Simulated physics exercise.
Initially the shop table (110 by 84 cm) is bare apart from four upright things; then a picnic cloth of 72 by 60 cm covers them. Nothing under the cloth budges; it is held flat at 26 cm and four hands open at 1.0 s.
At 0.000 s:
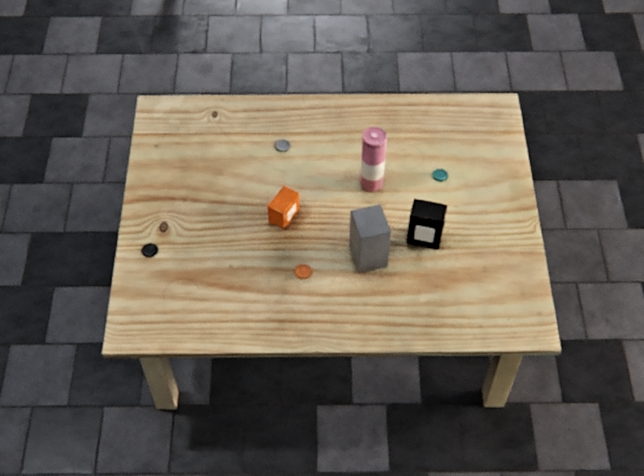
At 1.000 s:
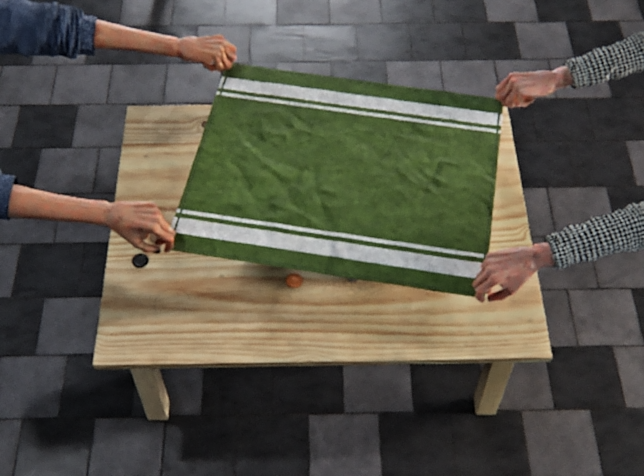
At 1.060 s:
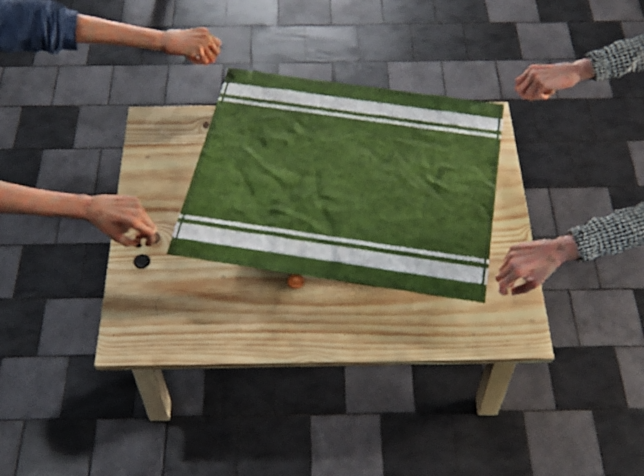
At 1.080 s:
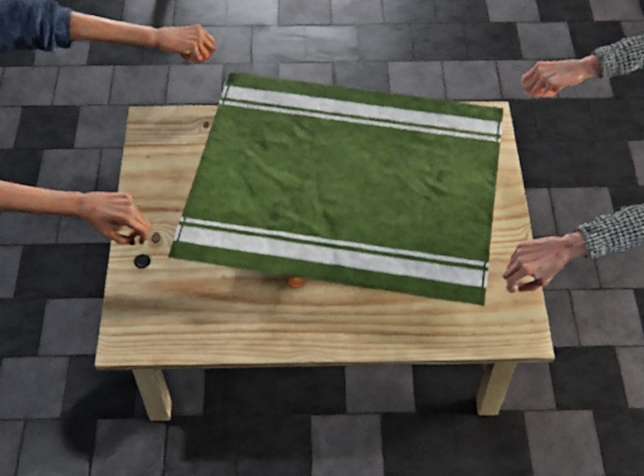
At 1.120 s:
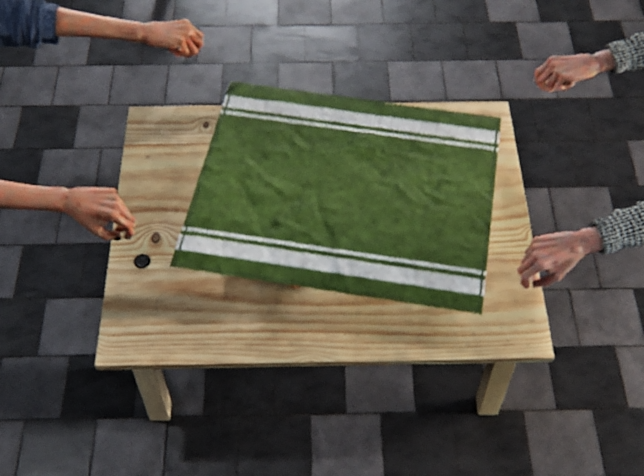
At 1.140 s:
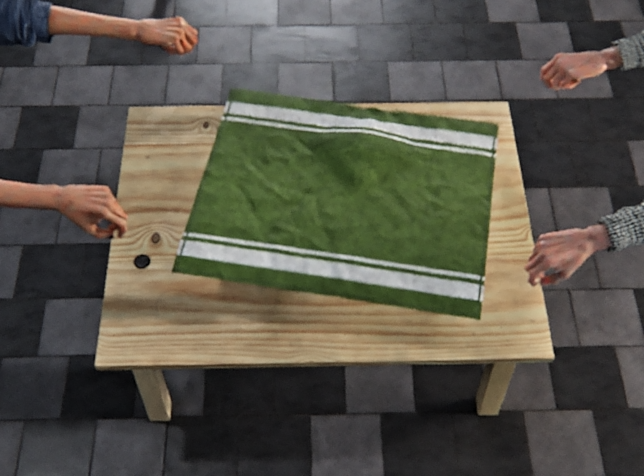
In the video, a pink canister, grey block, black carton, orange carton and small discs sit on a wooden table; four hands hold a green cloth with white stripes above them, then let go, and it lowers slightly.
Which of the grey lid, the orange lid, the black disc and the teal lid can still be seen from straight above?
The grey lid gets covered, the orange lid ends under the cloth, the black disc remains in the open, the teal lid gets covered.
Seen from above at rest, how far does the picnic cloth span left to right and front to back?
Some 66 cm across and 64 cm deep.
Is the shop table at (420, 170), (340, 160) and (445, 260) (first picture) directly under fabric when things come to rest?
Going through them in sequence, they come out shrouded, shrouded and shrouded.
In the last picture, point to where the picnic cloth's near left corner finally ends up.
About (209, 300).
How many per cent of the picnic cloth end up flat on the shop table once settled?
Once it settles, roughly 25 per cent of it rests on the top.
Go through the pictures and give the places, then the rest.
Grey lid (283, 145); orange lid (303, 271); black disc (150, 250); teal lid (440, 174); black carton (429, 209), 13 cm tall; pink canister (375, 136), 19 cm tall; orange carton (283, 199), 7 cm tall; grey block (371, 221), 16 cm tall, in the first picture.
Picnic cloth corners (164, 249) (227, 63) (504, 100) (484, 298); highest point 26 cm, lowest 26 cm, in the second picture.
Picnic cloth corners (167, 254) (229, 69); highest point 24 cm, lowest 24 cm, in the third picture.
Picnic cloth corners (168, 258) (230, 72); highest point 23 cm, lowest 23 cm, in the fourth picture.
Picnic cloth corners (170, 267) (231, 82); highest point 20 cm, lowest 19 cm, in the fifth picture.
Picnic cloth corners (171, 272) (232, 89) (499, 125) (480, 320); highest point 20 cm, lowest 17 cm, in the sixth picture.
At 1.3 s, 25 % of it is down, spanning 66 by 62 cm, above grey lid, teal lid, orange lid.
At 1.5 s, 30 % of it is down, spanning 66 by 64 cm, above grey lid, teal lid, orange lid.
At 1.7 s, 25 % of it is down, spanning 66 by 64 cm, above grey lid, teal lid, orange lid.
At 1.9 s, 25 % of it is down, spanning 66 by 64 cm, above grey lid, teal lid, orange lid.
At 2.7 s, 25 % of it is down, spanning 66 by 64 cm, above grey lid, teal lid, orange lid.
